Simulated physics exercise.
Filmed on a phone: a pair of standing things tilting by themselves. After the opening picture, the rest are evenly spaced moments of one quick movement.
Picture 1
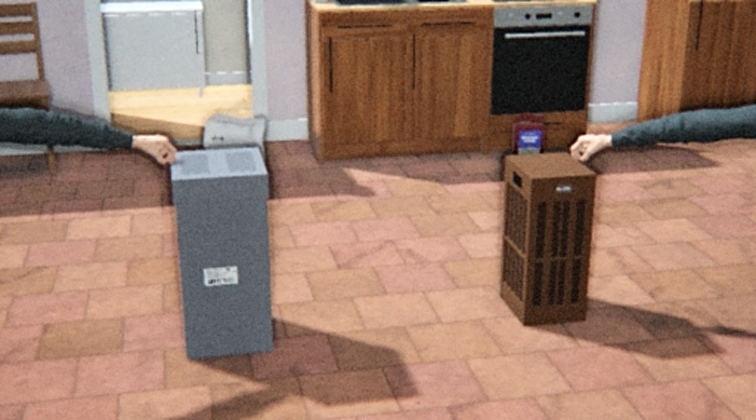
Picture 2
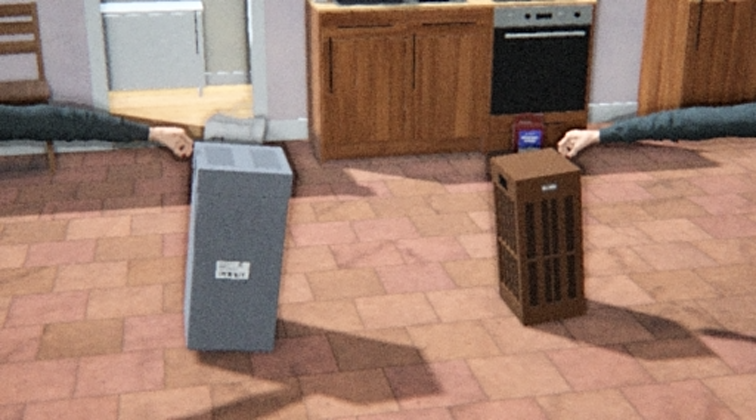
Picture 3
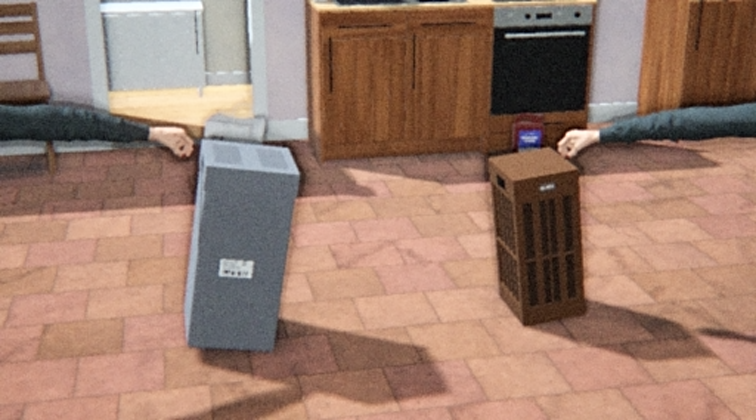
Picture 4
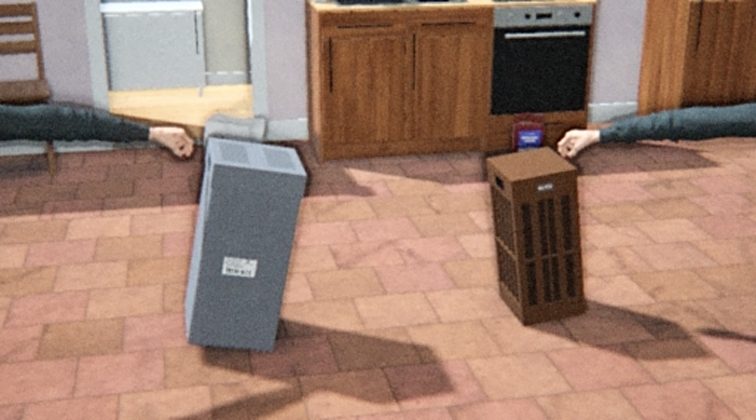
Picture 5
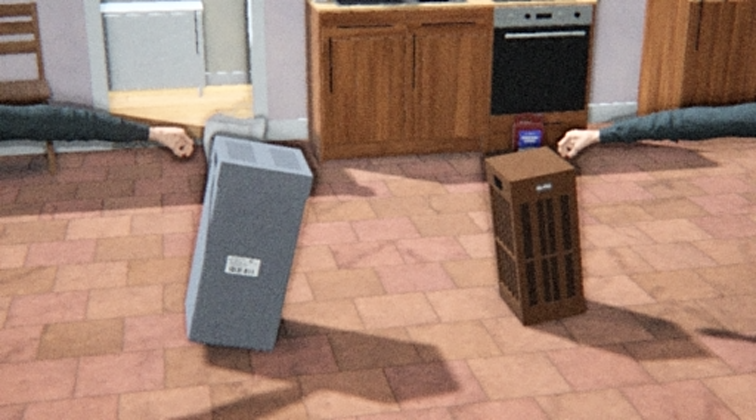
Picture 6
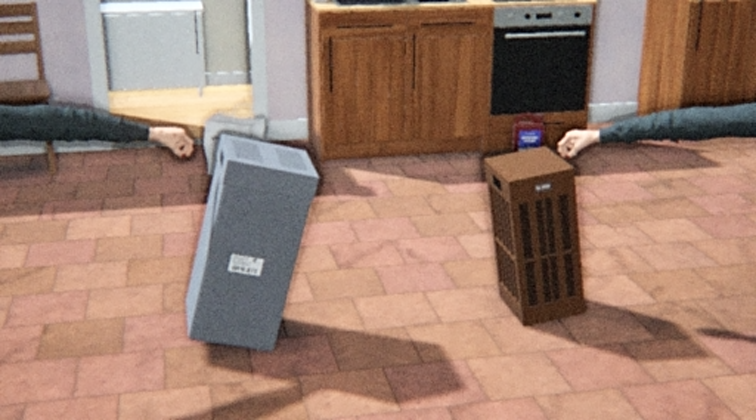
Grey tote and brown crate tilting away from two hands on a tiled kitchen floor, the grey one leaning further right.
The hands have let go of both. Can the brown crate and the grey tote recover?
The brown crate returns to its base; the grey tote goes down on its side.
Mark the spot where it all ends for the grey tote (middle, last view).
Near (360, 287).
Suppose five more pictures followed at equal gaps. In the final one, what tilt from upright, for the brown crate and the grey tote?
About 8° and 25°.
Then, 0.34 s on from there, brown crate 3° off upright near (550, 236); grey tote 40° off upright near (293, 242).
In the end, the brown crate settles on its feet, near (546, 238); the grey tote topples, near (360, 287).
